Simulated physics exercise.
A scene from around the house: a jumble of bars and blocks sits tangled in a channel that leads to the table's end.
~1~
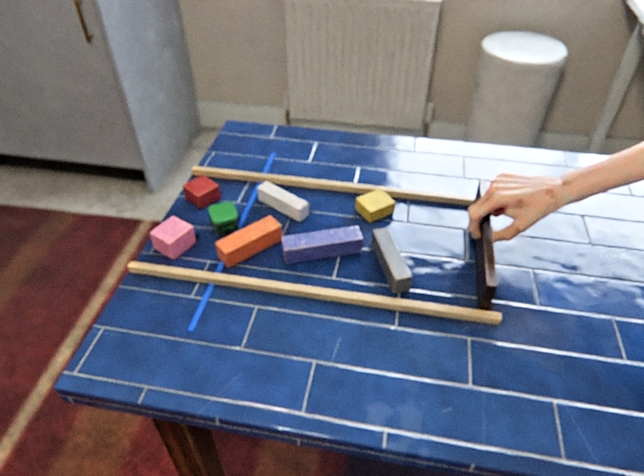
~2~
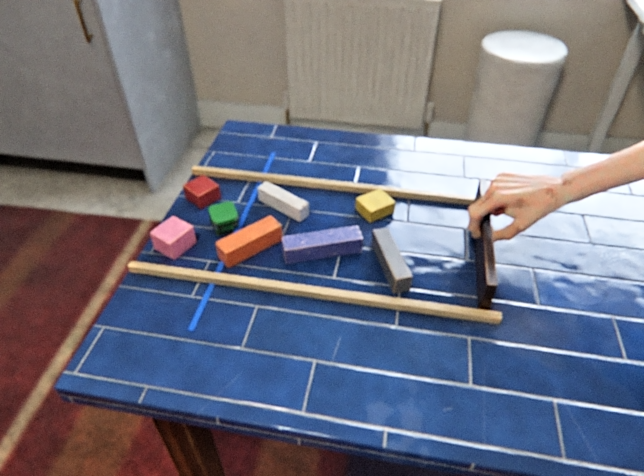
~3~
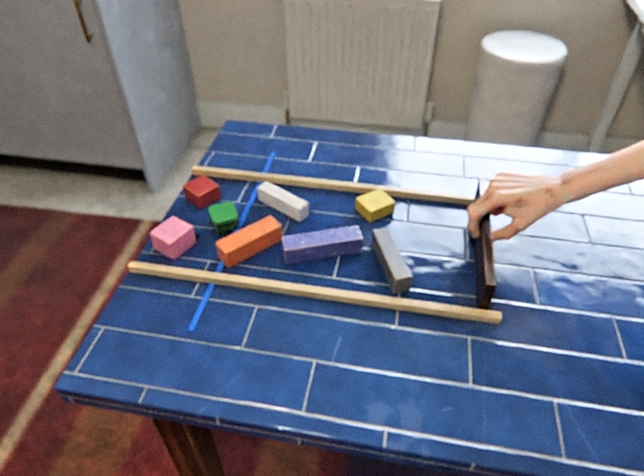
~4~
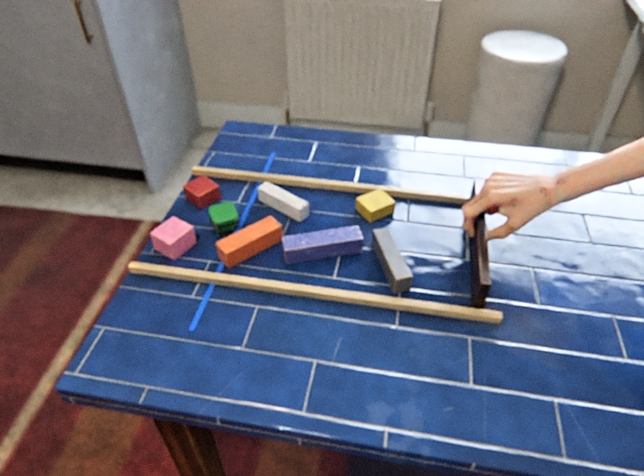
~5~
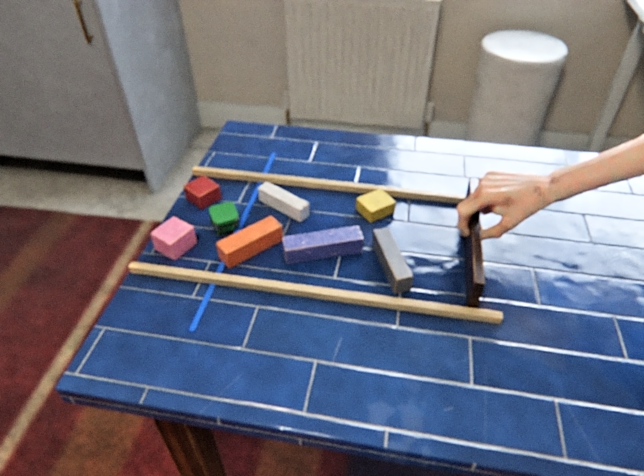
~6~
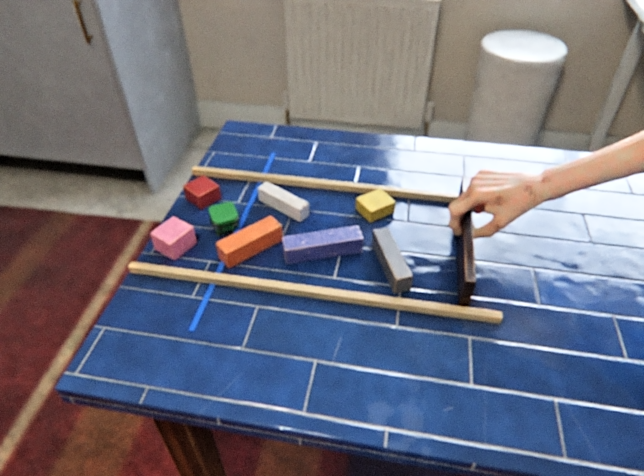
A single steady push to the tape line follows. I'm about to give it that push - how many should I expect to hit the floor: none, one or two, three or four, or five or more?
Expect none.
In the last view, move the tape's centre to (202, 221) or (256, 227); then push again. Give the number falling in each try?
The first try gives 4 and the second gives 0.
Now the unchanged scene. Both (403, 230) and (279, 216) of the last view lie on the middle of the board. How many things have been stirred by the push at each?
At that stage 1; at the next, 6.
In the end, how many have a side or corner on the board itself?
2.
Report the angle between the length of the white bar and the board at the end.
Roughly 45°.
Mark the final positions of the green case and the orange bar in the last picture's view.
Roughly (178, 210) for the first and roughly (188, 229) for the second.
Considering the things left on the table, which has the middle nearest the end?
It's the red block that ends up nearest.
Soon after, none off yet; red block at rest near (202, 192); pink block at rest near (174, 238); green case at rest near (225, 219).
Then, none off yet; red block at rest near (202, 192); pink block at rest near (174, 238); green case moved about its own width near (205, 214).
At rest, the number that fall off is zero.
